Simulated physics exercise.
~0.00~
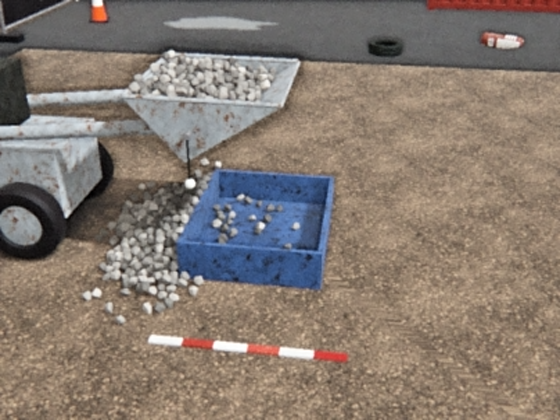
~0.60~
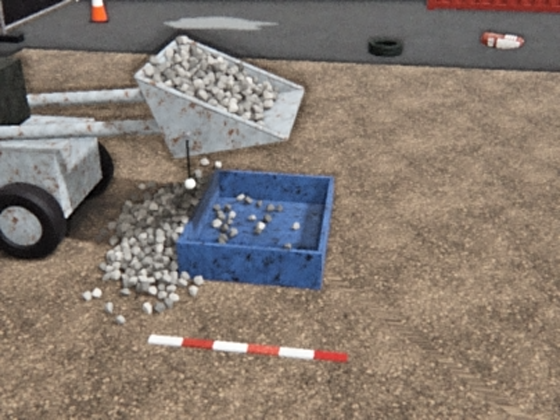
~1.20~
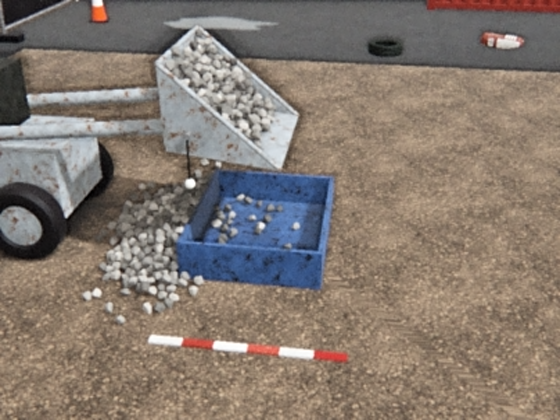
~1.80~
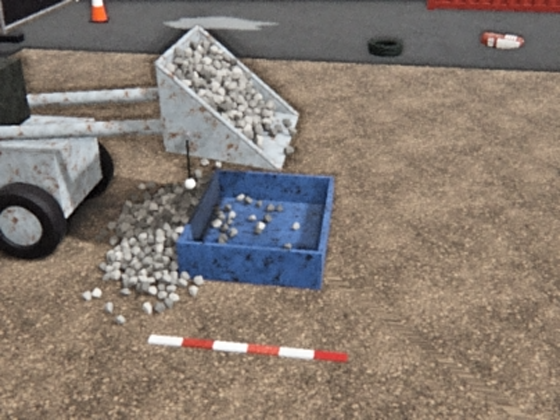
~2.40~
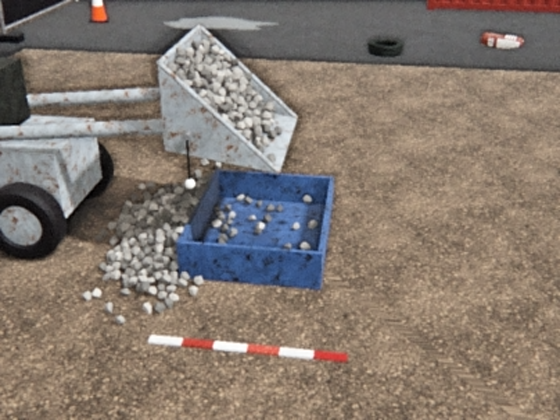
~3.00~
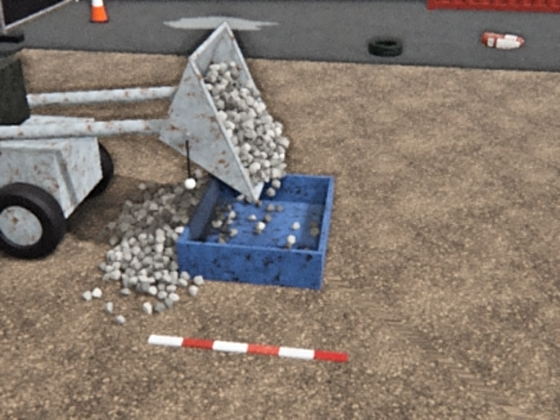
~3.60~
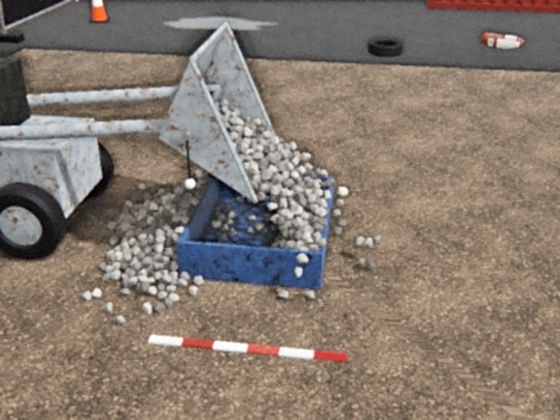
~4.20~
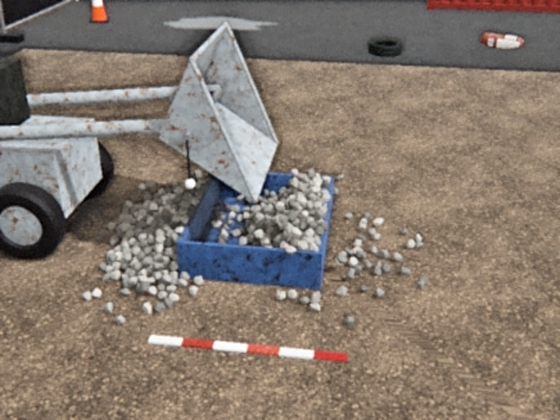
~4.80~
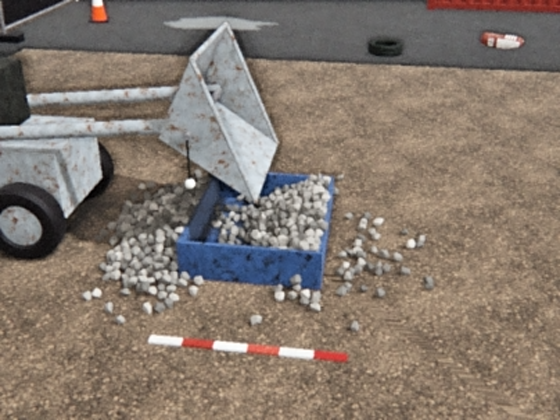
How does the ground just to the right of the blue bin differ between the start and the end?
At the start the ground there is bare of stones, while at the end a scattering of grey stones lies on it.
